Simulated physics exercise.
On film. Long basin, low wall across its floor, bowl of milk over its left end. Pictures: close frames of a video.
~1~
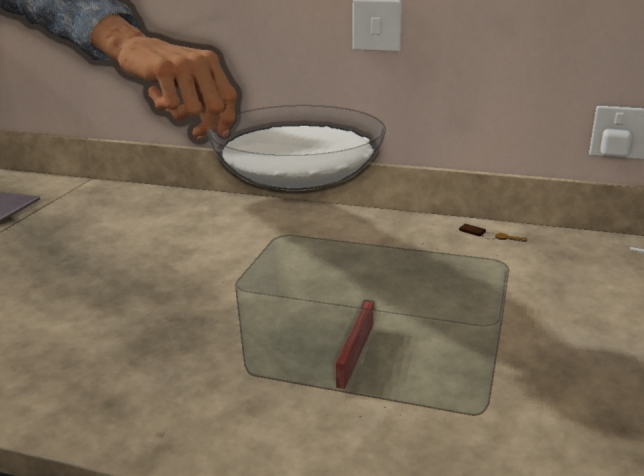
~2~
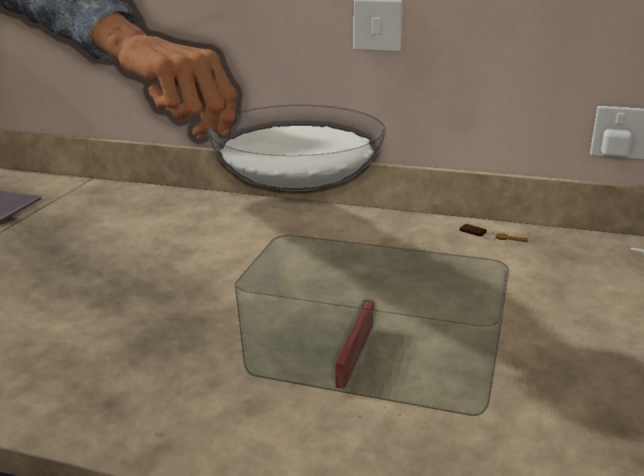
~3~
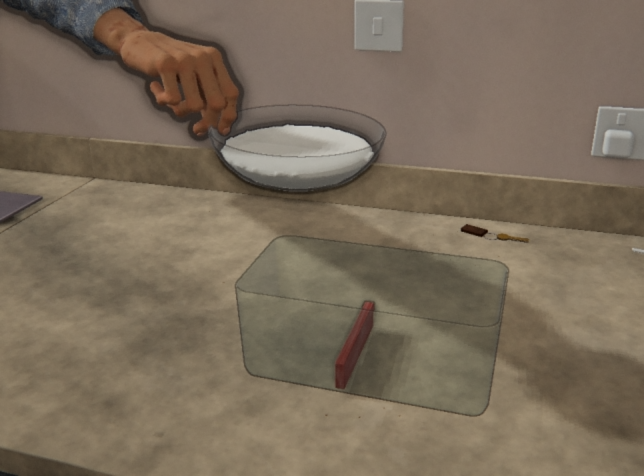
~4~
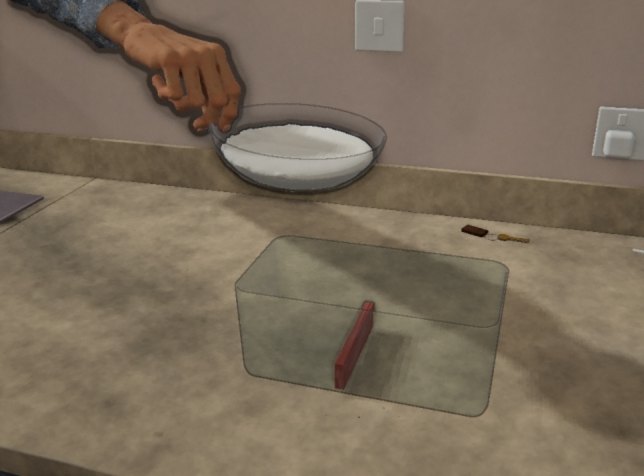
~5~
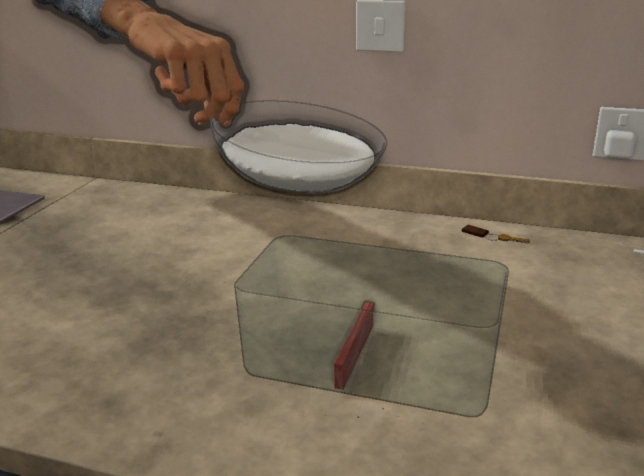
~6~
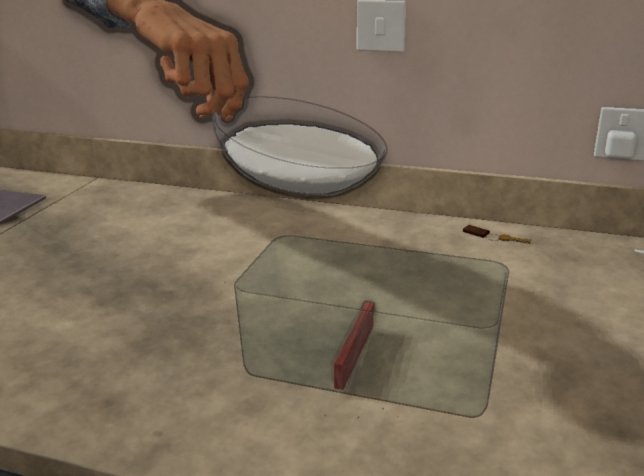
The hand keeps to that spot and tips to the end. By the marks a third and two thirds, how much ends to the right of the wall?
The share that settles right of the wall is larger than two thirds, as I see it.
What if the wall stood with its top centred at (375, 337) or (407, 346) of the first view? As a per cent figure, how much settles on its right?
Well, it's close to 70 per cent for the first one, then 45 per cent for the other.
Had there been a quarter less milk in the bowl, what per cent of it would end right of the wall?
I'd put it at around 80 %.
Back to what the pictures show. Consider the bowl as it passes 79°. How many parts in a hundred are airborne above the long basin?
Roughly 50 in a hundred.
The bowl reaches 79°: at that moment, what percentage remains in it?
About 5 per cent.
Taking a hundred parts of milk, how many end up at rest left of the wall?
Roughly 15 per cent.
A moment on, the bowl is tipped on its side and 7 per cent is still to pour, 0 is left of the wall and 42 right of it.
Next, the bowl is tipped right over and 0 per cent is still to pour, 13 is left of the wall and 82 right of it.
Then the bowl is tipped right over and 0 per cent is still to pour, 17 is left of the wall and 81 right of it.
Later the bowl is tipped right over and 0 per cent is still to pour, 17 is left of the wall and 81 right of it.
At rest 17 per cent lies left of the wall, 81 right of it and 2 outside.
